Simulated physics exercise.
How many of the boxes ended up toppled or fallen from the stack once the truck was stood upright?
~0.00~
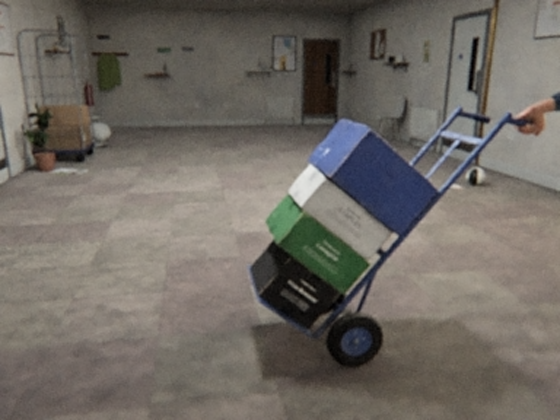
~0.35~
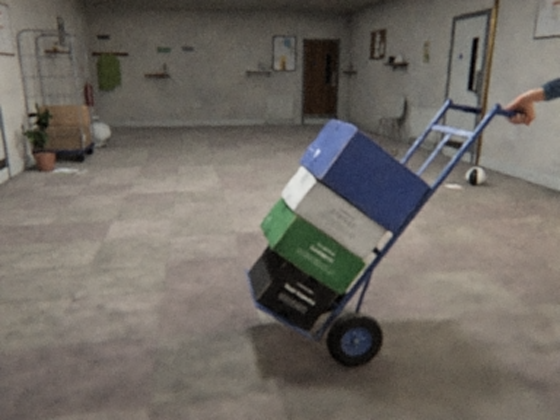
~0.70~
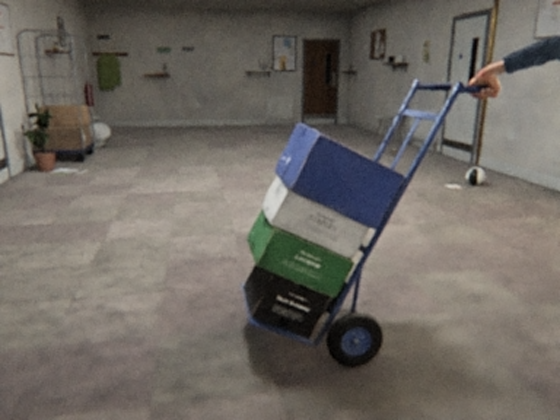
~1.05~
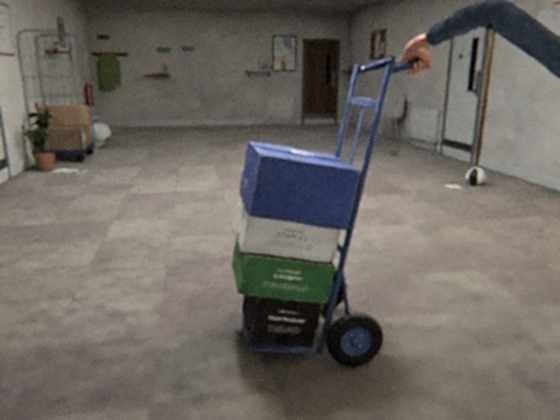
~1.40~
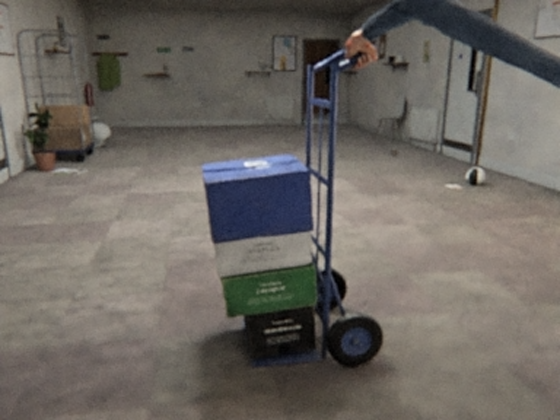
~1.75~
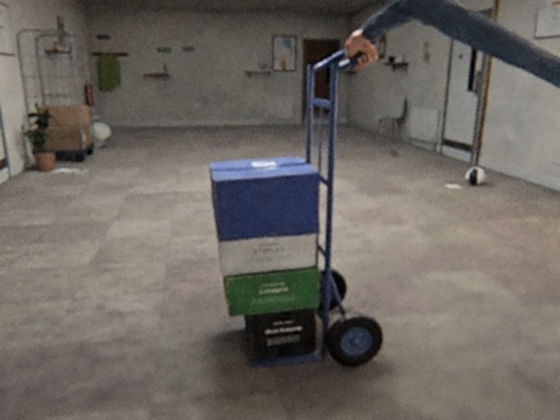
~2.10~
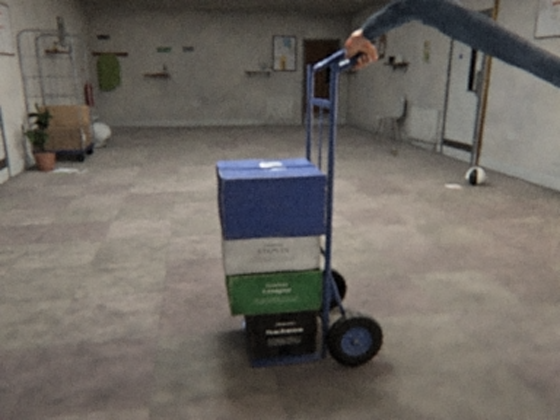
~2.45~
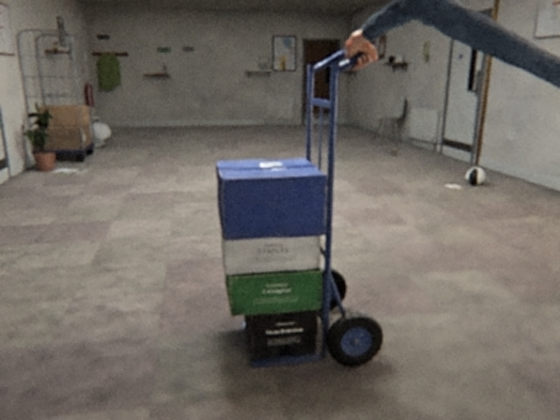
None of them did. All four boxes were still stacked on the truck at the end.
